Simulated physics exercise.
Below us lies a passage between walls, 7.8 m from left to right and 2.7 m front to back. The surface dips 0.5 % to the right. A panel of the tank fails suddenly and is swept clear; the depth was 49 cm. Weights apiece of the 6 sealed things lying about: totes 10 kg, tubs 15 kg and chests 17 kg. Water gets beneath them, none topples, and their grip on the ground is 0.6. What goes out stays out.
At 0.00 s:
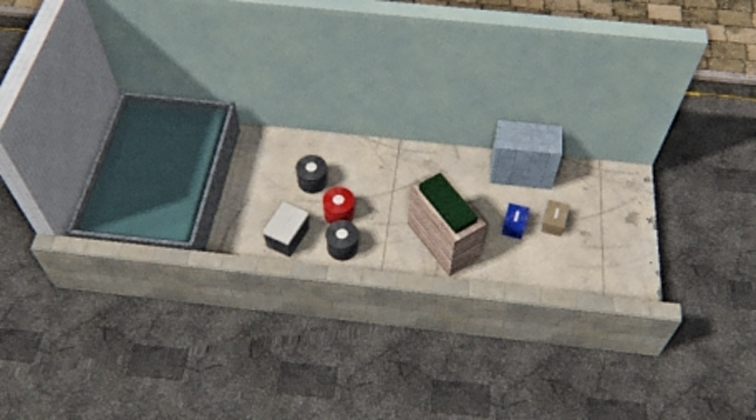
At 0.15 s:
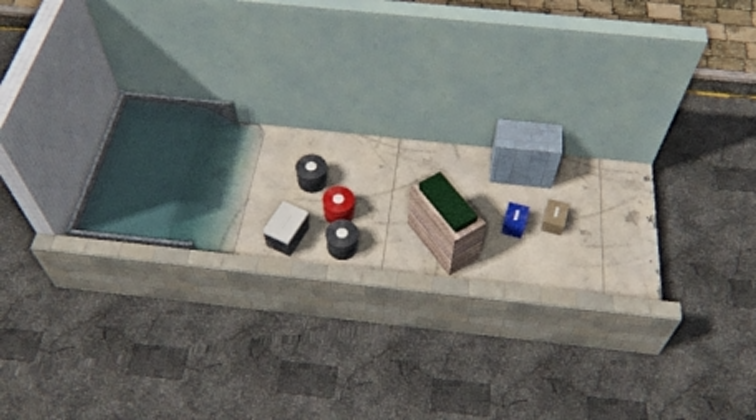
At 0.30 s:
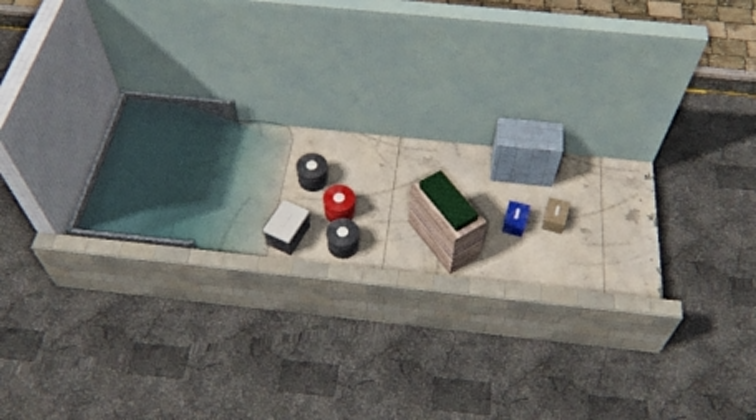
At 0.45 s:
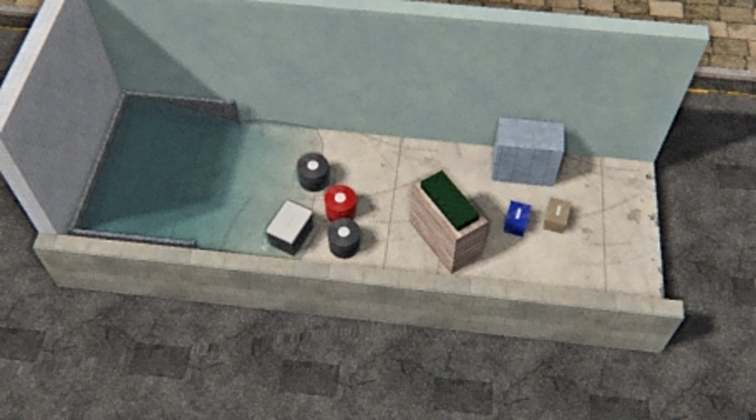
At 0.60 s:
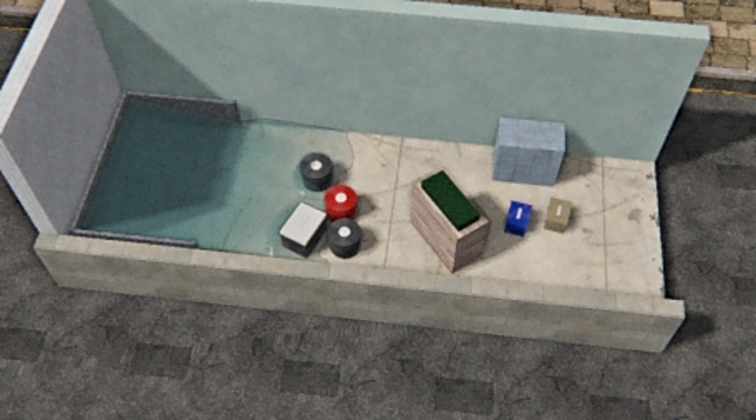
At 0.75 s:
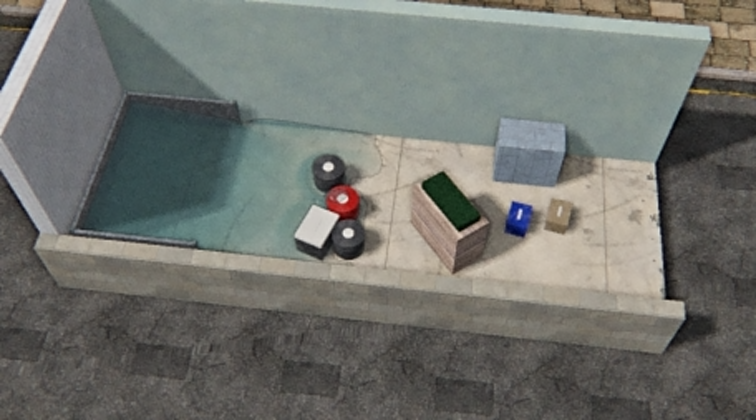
Water spreads rightward from a tank at the left end of a walled passage seen from above after the tank's right-hand panel gives way. Round dark and red tubs, a pale-topped box, a brown planter-like block with a green top, a grey-blue chest and small blue and tan boxes stand rightward. The pale-topped box slides right toward the tubs, then the upper dark tub shifts right, while the camera stays still.
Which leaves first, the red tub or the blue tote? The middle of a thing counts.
First out is the blue one.
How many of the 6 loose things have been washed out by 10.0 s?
2 of them.
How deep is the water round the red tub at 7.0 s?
About 8 cm.
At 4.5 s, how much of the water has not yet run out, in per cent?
Some 84 per cent remains.
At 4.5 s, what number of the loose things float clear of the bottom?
2 of them.
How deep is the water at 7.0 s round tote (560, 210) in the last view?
About 3 cm.
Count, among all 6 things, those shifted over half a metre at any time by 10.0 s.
6 of them.
After 2.0 s the red tub is near (412, 232), 1.1 m from its start, afloat; the blue tote is near (520, 215), 0.0 m from its start, aground; 0 of 6 are out; 4 afloat.
After 4.5 s the red tub is near (380, 206), 0.6 m from its start, afloat; the blue tote has gone out (at 3.9 s); 1 of 6 are out; 2 afloat.
After 7.0 s the red tub is near (381, 184), 0.6 m from its start, aground; the blue tote has gone out (at 3.9 s); 2 of 6 are out; 1 afloat.
After 10.0 s the red tub is near (381, 184), 0.6 m from its start, aground; the blue tote has gone out (at 3.9 s); 2 of 6 are out; 0 afloat.
